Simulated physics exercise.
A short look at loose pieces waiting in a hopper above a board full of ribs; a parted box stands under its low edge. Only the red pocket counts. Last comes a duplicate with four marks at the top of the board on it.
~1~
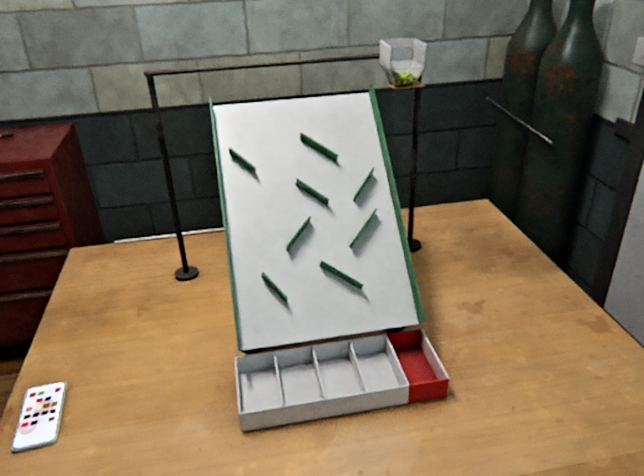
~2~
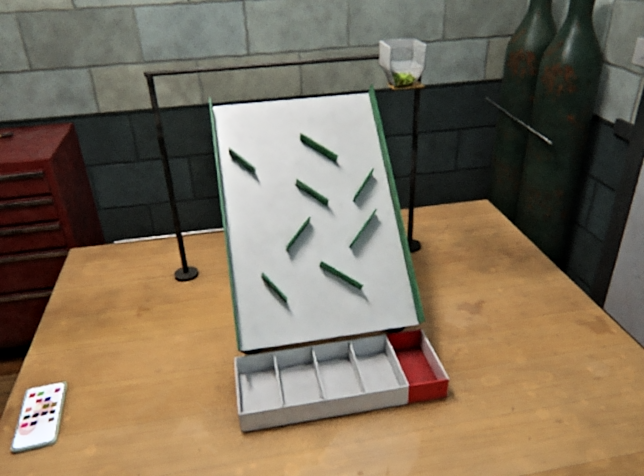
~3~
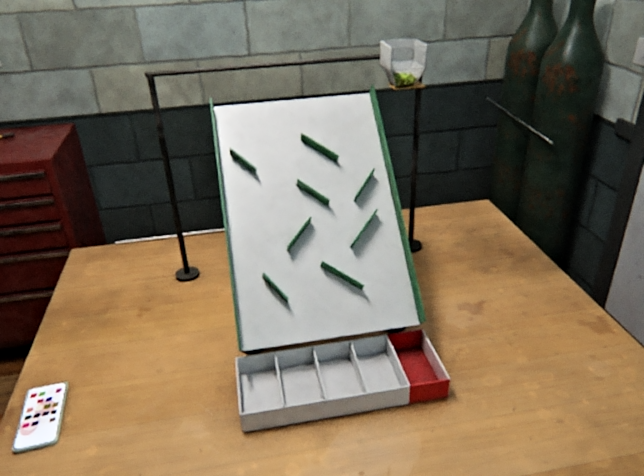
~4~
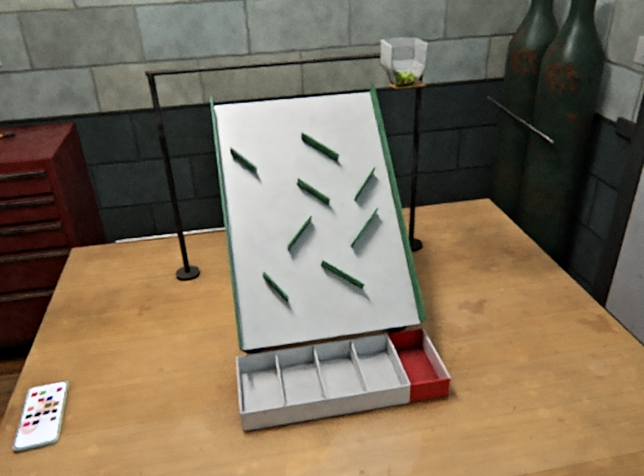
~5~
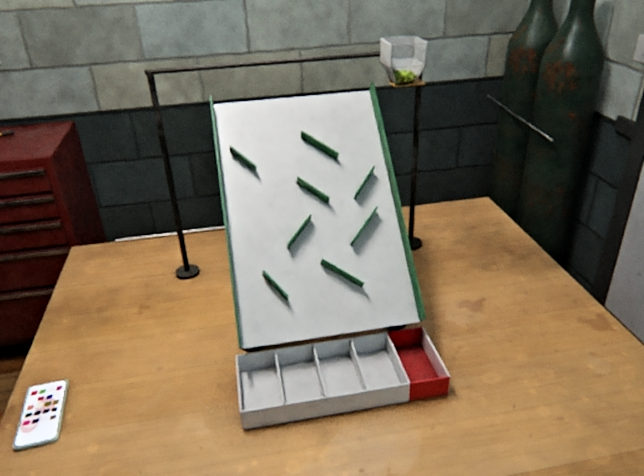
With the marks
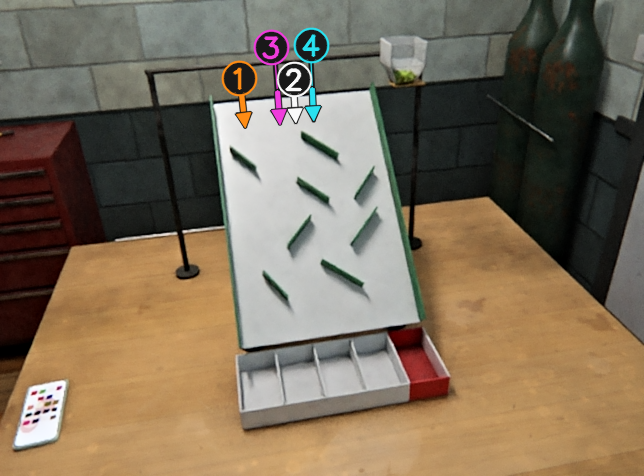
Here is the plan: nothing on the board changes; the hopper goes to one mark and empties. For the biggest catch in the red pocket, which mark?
It is 4.
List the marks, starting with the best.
4, 2, 3, 1.
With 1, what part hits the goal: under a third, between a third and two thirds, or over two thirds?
Mark 1 gives under a third.
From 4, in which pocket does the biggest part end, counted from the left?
It is the fifth one.
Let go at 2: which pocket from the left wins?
It is the fifth one.
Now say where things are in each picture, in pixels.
In the first frame, hopper (401, 79), dried peas, door shut.
In the second frame, ribs (229, 148) to (255, 168), (301, 133) to (338, 156), (297, 179) to (329, 201).
In the third frame, ribs (356, 197) to (374, 168), (288, 247) to (311, 217), (353, 244) to (377, 209).
In the fourth frame, ribs (264, 272) to (289, 298), (322, 261) to (365, 285).
In the fifth frame, red pocket (429, 387), number 5 of 5 from the left.
On the marked copy, mark 1 meets the board at (244, 122); mark 2 meets the board at (295, 117); mark 3 meets the board at (279, 119); mark 4 meets the board at (313, 115).
For mark 1, not one piece in the red pocket, every piece in other pockets.
For mark 2, roughly two thirds in the red pocket, roughly a third in other pockets.
For mark 3, roughly a third in the red pocket, roughly two thirds in other pockets.
For mark 4, the larger part in the red pocket, about a tenth in other pockets.
